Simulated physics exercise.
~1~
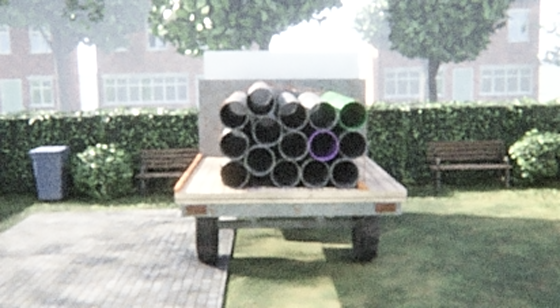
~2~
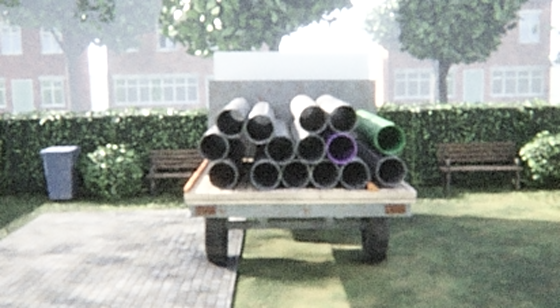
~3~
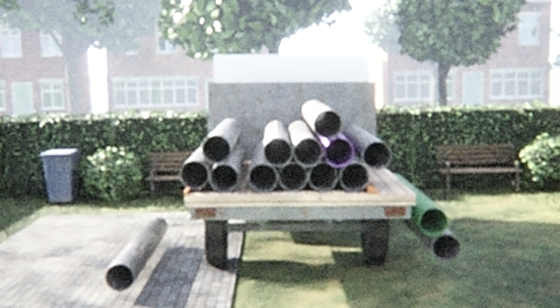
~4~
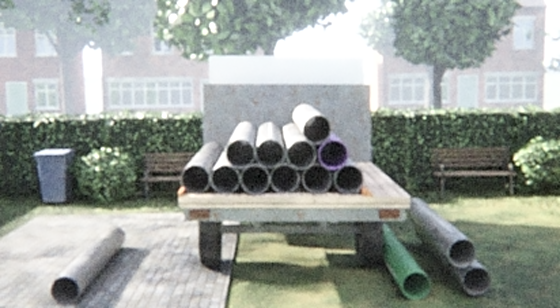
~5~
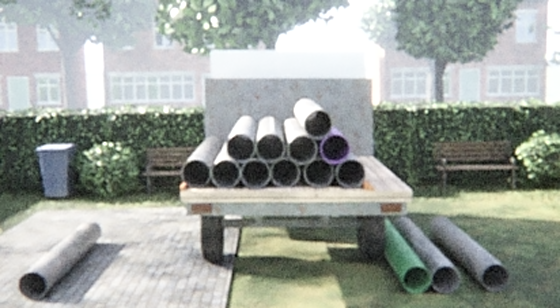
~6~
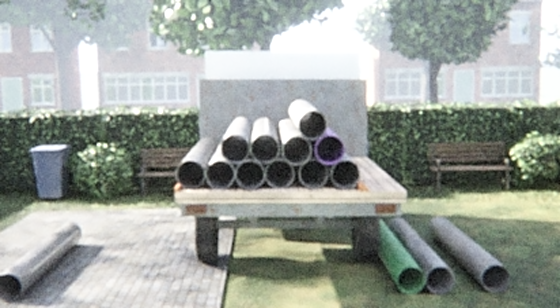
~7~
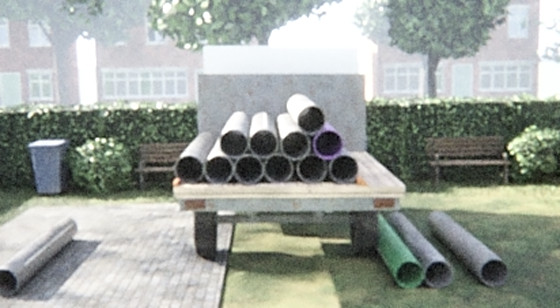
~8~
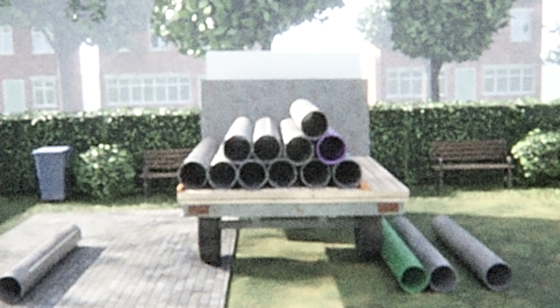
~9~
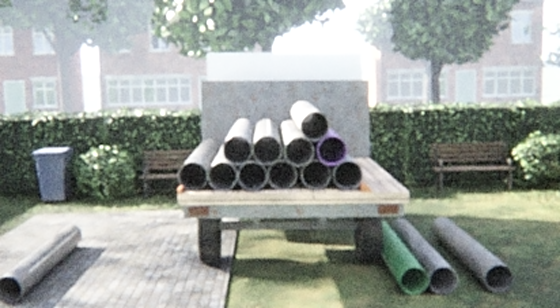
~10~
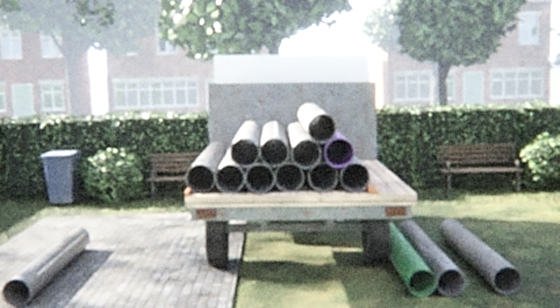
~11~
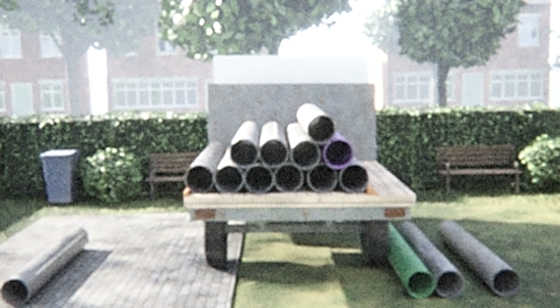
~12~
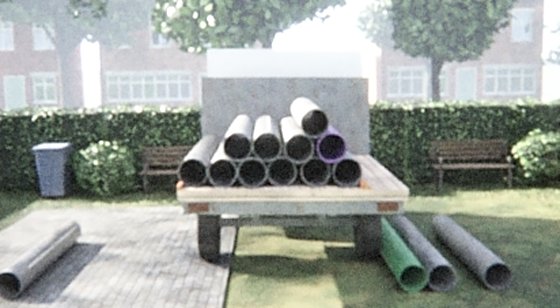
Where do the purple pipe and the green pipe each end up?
The purple pipe stays up on the lorry's deck, resting among the other pipes. The green one ends up on the ground to the right of the lorry.
A flatbed lorry stood parked with a stack of pipes on its deck when the pile slumped and spread. The green pipe and two grey ones dropped off the right, another rolled off the left, and the purple one stayed aboard.
